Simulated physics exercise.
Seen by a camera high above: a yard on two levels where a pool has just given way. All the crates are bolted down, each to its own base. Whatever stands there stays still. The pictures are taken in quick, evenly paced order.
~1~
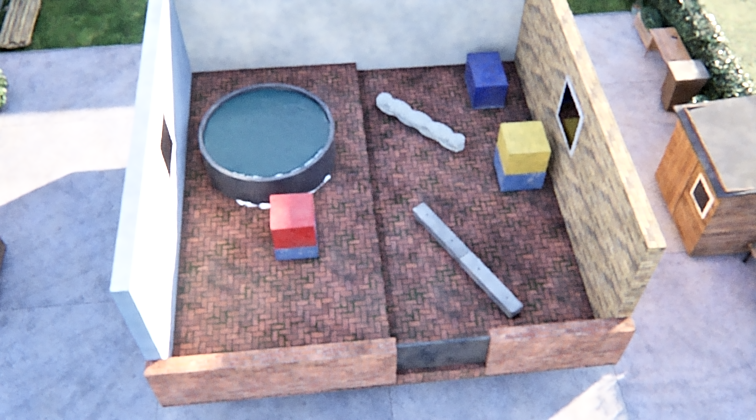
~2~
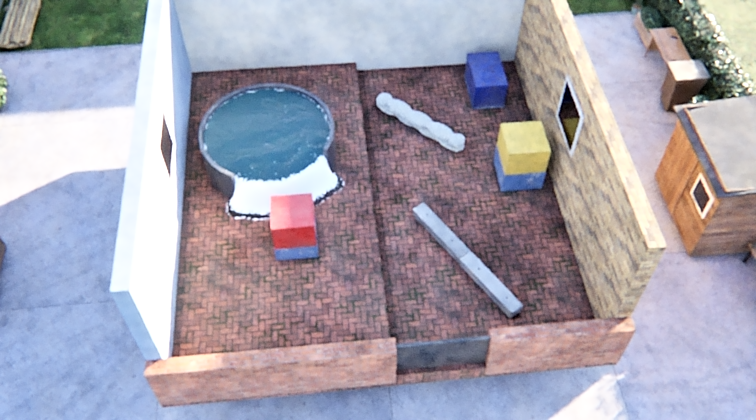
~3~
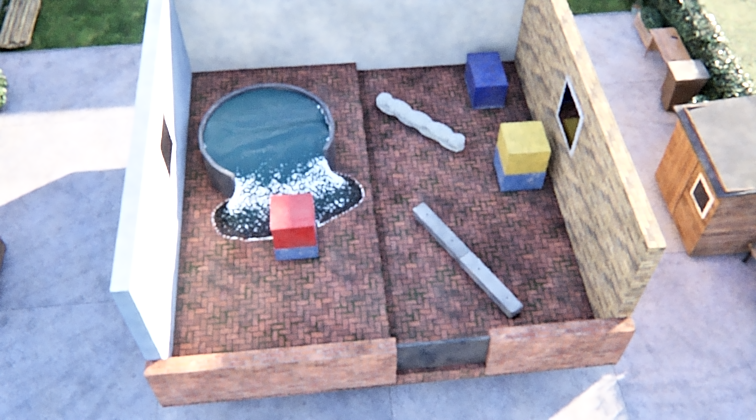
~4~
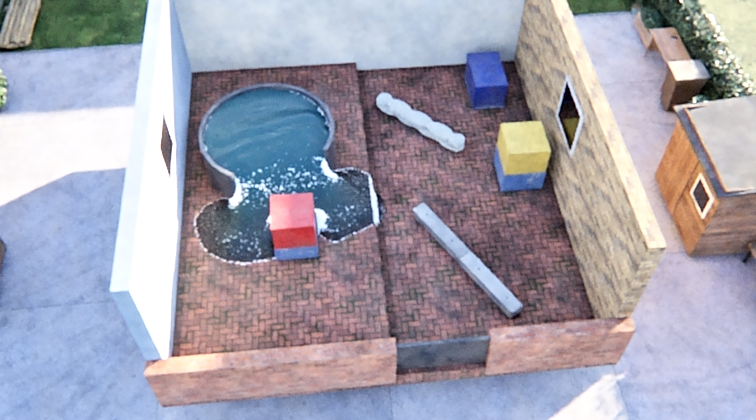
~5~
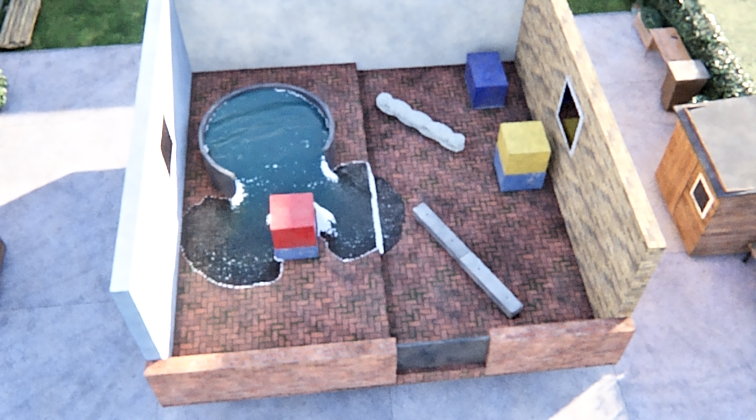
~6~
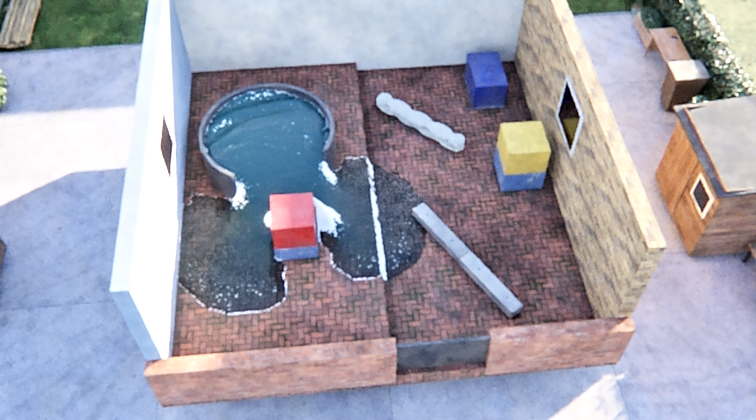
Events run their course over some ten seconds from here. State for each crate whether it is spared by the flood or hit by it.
Outcome: The blue crate is lapped by the water, the red crate is lapped by the water, the yellow crate is left alone by the water.
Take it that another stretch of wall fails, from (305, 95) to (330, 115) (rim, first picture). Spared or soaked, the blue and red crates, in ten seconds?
First the blue crate: It is hit; then the red crate: It is left alone.
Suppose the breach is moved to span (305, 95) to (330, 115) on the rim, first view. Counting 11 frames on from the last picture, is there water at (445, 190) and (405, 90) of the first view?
Going in the order you asked, the first is drenched and the second is drenched.
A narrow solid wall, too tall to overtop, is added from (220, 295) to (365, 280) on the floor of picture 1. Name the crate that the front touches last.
One in blue.
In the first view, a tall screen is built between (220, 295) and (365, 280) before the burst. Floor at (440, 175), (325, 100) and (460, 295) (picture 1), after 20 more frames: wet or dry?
The first point comes out inundated, the next unwetted, the last inundated.
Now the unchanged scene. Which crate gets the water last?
I'd name the blue-painted one.
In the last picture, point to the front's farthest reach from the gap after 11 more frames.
About at (593, 343).
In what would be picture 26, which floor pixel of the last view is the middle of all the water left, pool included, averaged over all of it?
Somewhere around (339, 245) in the last view.
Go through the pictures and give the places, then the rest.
The first frame shows the pool at (267, 132) is whole and still.
In the second frame, water pours out at (287, 193) and has run to (232, 211).
In the third frame, the front is at (221, 225), out from the gap at (288, 194).
In the fourth frame, water pours out at (288, 195) and has run to (209, 246).
In the fifth frame, the front is at (396, 231), out from the gap at (288, 195).
In the sixth frame, the front is at (417, 252), out from the gap at (288, 195).
A moment on, water covers 35 % of the floor; the blue crate not reached, the red crate water round its plinth, the yellow crate not reached.
Next, water covers 45 % of the floor; the blue crate not reached, the red crate water round its plinth, the yellow crate water round its plinth.
Then, water covers 60 % of the floor; the blue crate water round its plinth, the red crate water round its plinth, the yellow crate water round its plinth.
Later, water covers 70 % of the floor; the blue crate water round its plinth, the red crate water round its plinth, the yellow crate water round its plinth.
In the end, water covers 80 % of the floor; the blue crate was topped, the red crate was topped, the yellow crate stayed above the water.
